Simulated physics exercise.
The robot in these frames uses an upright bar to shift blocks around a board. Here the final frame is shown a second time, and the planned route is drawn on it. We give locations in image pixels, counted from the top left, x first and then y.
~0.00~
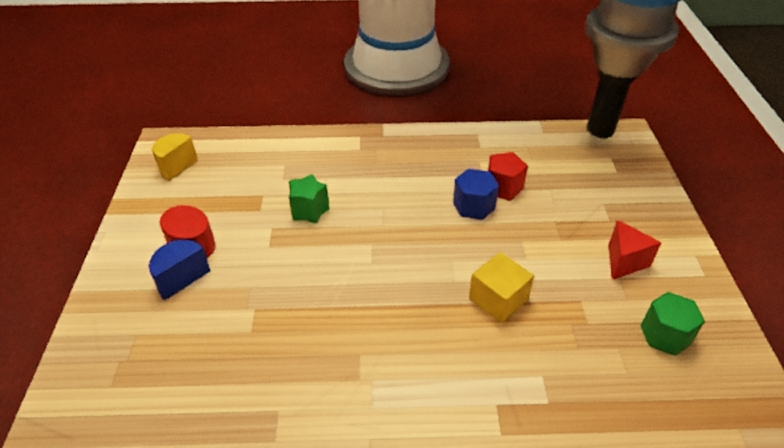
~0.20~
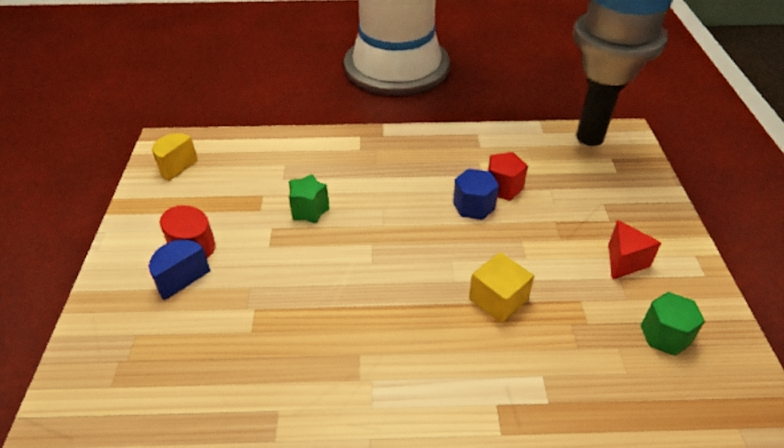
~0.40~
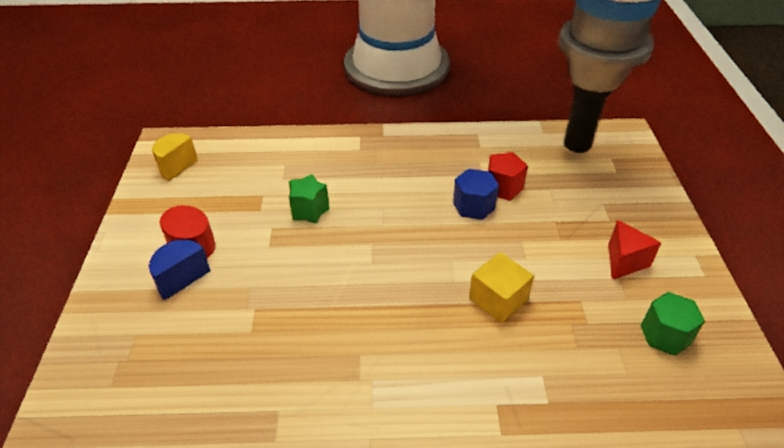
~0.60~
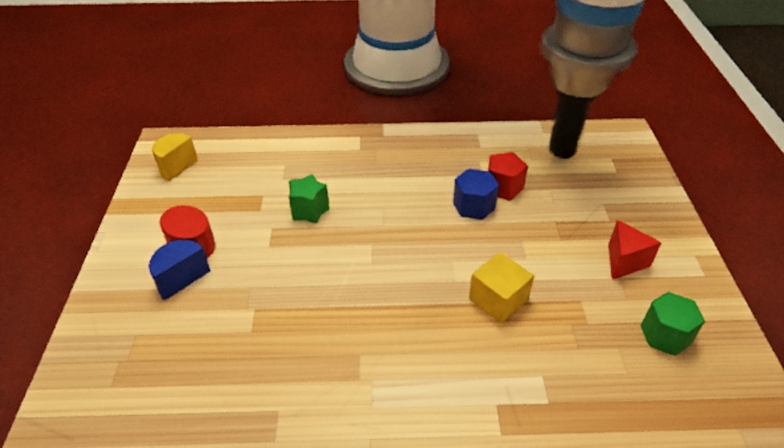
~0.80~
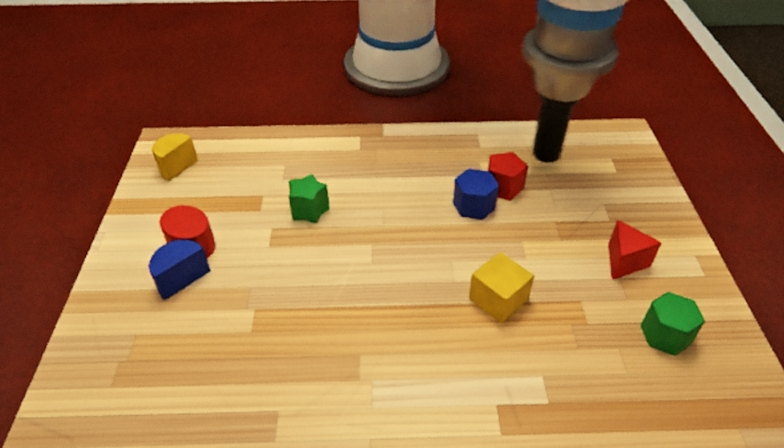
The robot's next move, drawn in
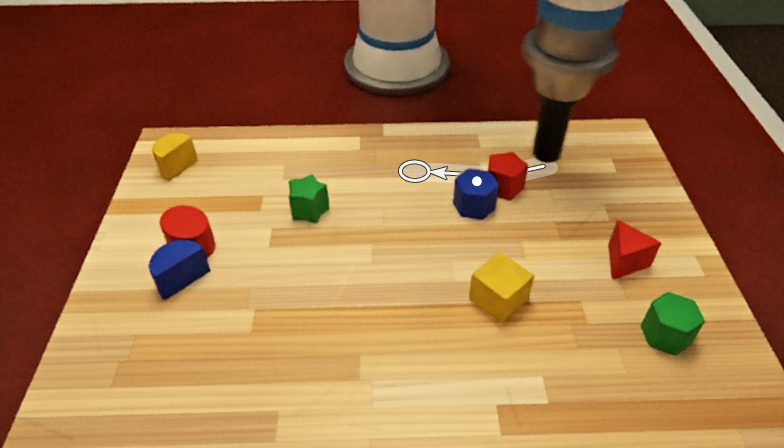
A robot arm's dark upright bar glides steadily left and slightly nearer across the far right of a pale wooden board, drawing closer to a red pentagonal block. A fixed, raised view looks down on the board against a dark red surface, with a pale robot base behind. Yellow, green, red and blue blocks lie scattered about, all still, including a blue six-sided one beside the red pentagonal block.
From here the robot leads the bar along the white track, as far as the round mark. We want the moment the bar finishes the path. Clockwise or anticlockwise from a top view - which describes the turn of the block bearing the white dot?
In a top view, it turns clockwise.
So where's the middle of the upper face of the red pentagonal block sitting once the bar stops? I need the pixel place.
Answer: (490, 172).
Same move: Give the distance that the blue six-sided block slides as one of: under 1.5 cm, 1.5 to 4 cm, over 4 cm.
Between 1.5 and 4 cm.
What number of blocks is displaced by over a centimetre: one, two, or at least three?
I count two.
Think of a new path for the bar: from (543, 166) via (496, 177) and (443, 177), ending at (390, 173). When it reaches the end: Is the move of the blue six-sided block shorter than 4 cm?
Short answer: Yes.
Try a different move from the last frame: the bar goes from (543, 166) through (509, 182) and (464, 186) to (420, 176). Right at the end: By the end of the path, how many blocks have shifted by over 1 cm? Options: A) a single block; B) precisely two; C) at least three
B.
The drawn path runs from (543, 166) by way of (481, 175) to (415, 171); the dot is on the blue six-sided block.
On the path given first. One third of the way, bar (504, 163); blue six-sided block (470, 190), turned 15° clockwise; red pentagonal block (496, 169), turned 30° anticlockwise.
Two thirds of the way, bar (460, 163); blue six-sided block (469, 192), turned 20° clockwise; red pentagonal block (490, 172), turned 65° anticlockwise.
At the end, bar (415, 160); blue six-sided block (469, 192), turned 20° clockwise; red pentagonal block (490, 172), turned 65° anticlockwise.
